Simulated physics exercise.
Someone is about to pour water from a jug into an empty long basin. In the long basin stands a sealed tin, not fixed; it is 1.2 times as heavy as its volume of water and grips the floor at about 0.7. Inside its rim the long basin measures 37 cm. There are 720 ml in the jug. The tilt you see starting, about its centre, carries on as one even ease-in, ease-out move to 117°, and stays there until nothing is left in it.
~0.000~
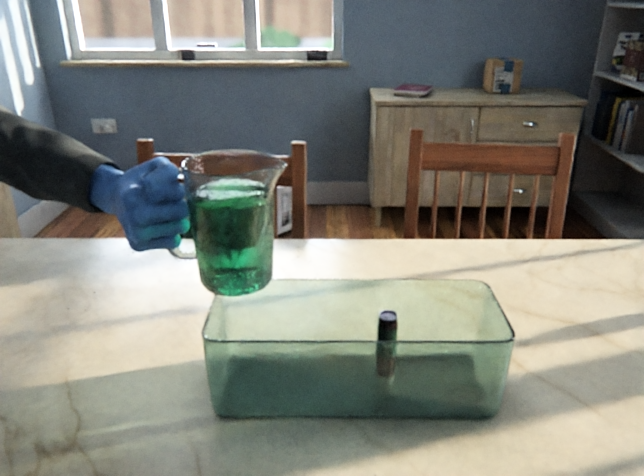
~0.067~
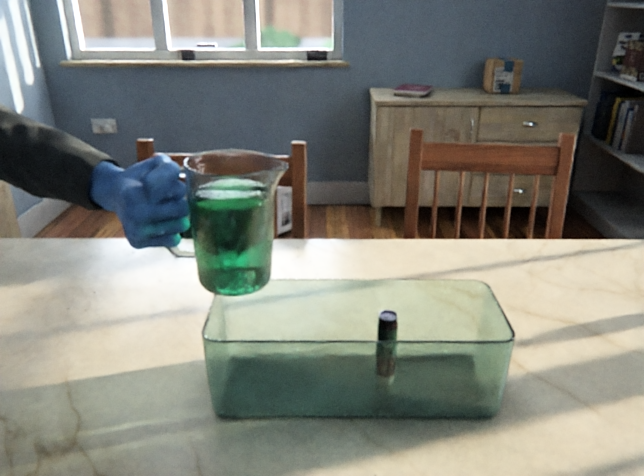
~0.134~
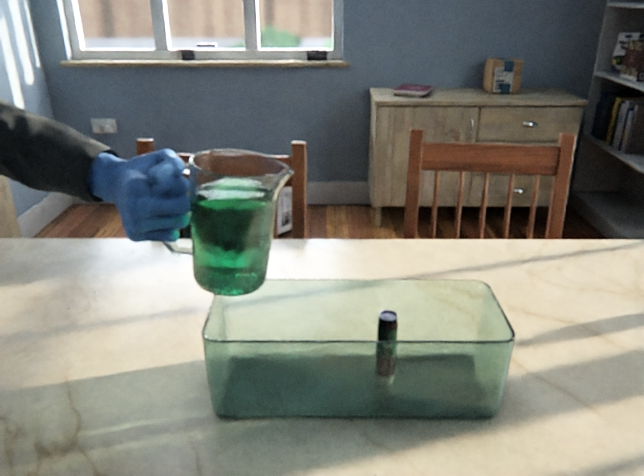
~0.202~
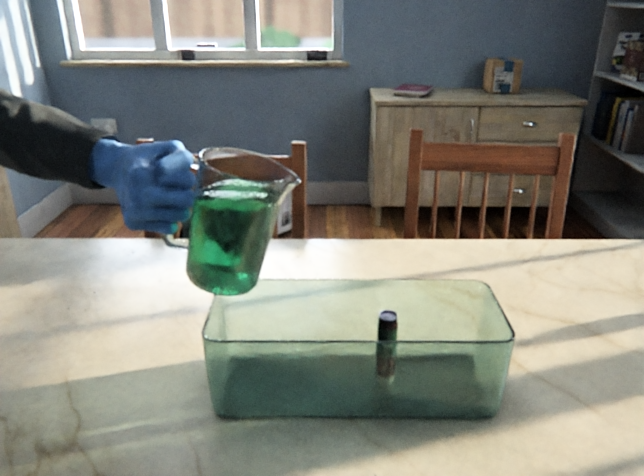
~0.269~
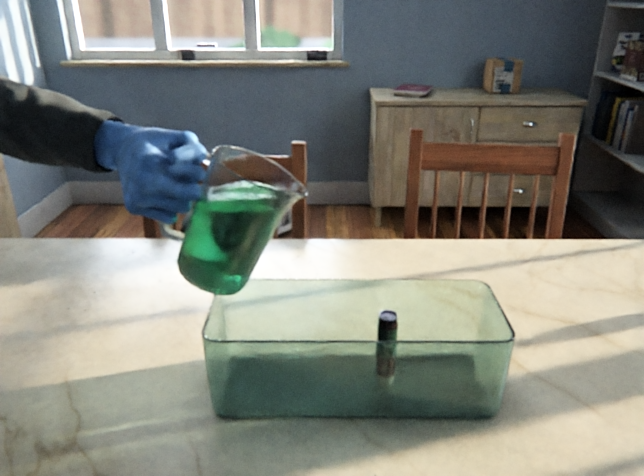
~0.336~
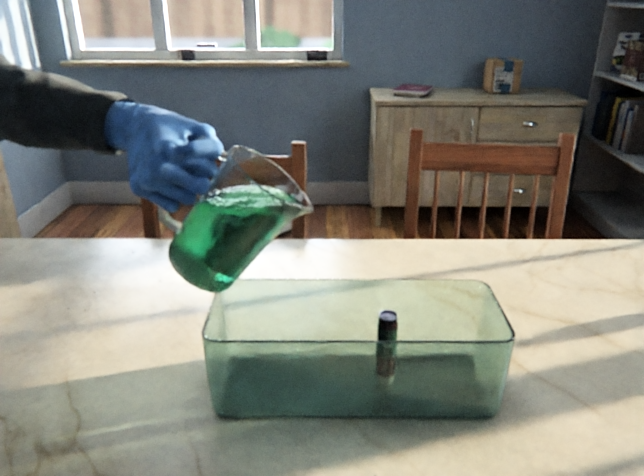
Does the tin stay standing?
It keeps standing.
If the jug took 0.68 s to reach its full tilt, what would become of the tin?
Then it remains upright.
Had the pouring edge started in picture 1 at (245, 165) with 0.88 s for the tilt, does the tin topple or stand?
Then it stays up.
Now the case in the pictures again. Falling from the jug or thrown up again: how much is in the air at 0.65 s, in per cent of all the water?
About 18 per cent.
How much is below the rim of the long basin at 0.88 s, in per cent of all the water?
Some 80 per cent.
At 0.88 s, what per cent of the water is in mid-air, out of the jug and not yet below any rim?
About 8 per cent.
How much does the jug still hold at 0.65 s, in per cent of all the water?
Some 66 per cent.
Then, 0.65 s in, the tilt is 98° and 65 per cent is still to pour; the tin stands where it began.
Then, 0.88 s in, the tilt is 117° and 12 per cent is still to pour; the tin stands where it began.
Then, 1.12 s in, the tilt is 117° and 0 per cent is still to pour; the tin stands where it began.
Then, 1.38 s in, the tilt is 117° and 0 per cent is still to pour; the tin stands where it began.
Finally, the tin stands where it began.
